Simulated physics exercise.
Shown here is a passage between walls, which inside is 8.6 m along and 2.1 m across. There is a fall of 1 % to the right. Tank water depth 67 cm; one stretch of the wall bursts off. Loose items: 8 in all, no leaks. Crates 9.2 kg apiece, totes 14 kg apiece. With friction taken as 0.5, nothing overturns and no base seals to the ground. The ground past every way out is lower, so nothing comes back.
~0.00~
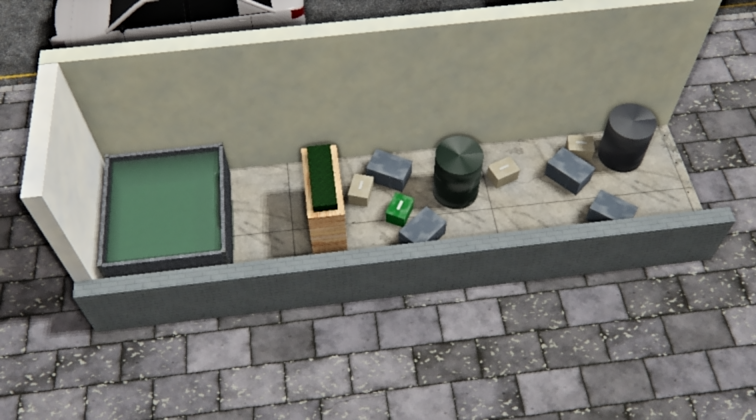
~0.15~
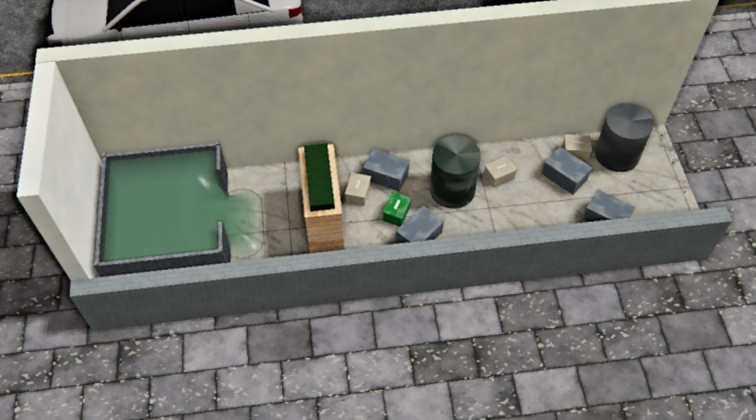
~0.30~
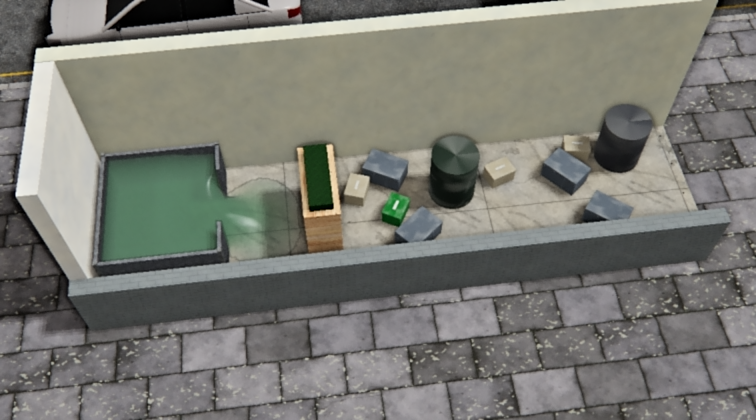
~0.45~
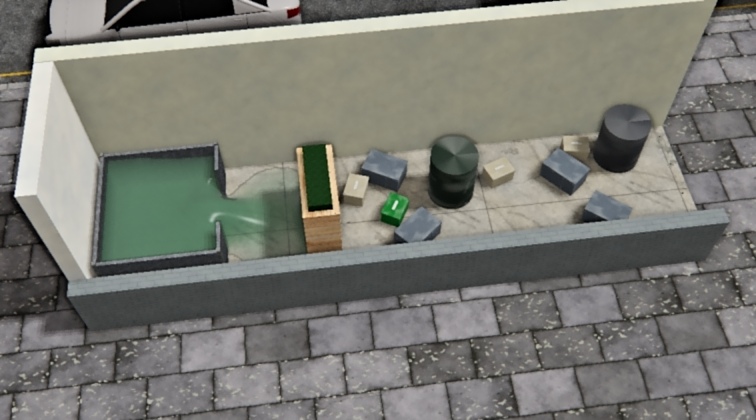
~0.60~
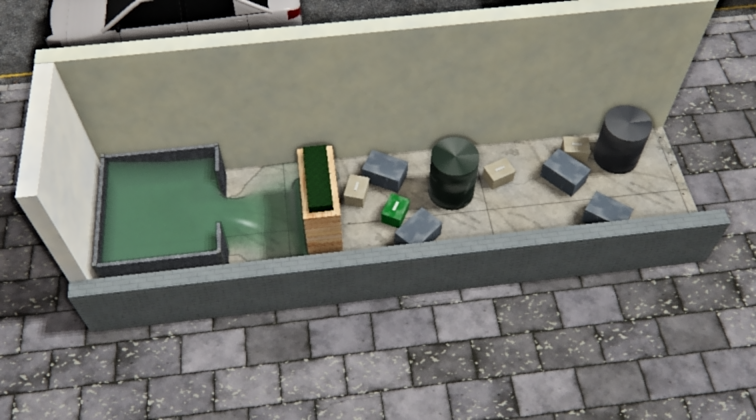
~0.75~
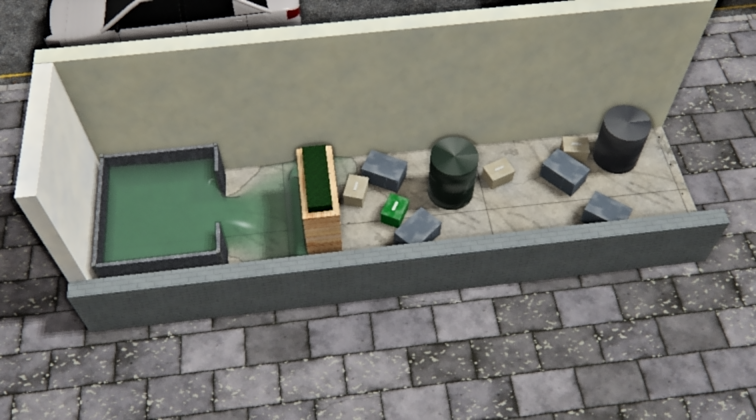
In a walled passage on a paved street, part of a green tank's right wall broke away and water spread to the wooden planter, while the scattered crates, totes and barrels stayed put.
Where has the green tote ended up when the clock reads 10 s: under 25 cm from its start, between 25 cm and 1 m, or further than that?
Its move will be tiny or none.
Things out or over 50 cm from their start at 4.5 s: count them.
The answer is 3.
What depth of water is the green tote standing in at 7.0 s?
Depth: About 6 cm.
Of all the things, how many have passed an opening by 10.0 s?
4 of them.
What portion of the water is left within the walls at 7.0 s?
84 %.
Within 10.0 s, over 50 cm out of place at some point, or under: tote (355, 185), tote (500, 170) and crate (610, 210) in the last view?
First stays inside the line, second stays inside the line, third crosses the line.
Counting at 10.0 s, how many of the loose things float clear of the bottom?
Of them, 1.
After 2.0 s the green tote is near (395, 207), 0.0 m from its start, aground; 0 of 8 are out; 1 afloat.
After 4.5 s the green tote is near (395, 207), 0.0 m from its start, aground; 2 of 8 are out; 1 afloat.
After 7.0 s the green tote is near (395, 207), 0.0 m from its start, aground; 3 of 8 are out; 1 afloat.
After 10.0 s the green tote is near (395, 207), 0.0 m from its start, aground; 4 of 8 are out; 1 afloat.
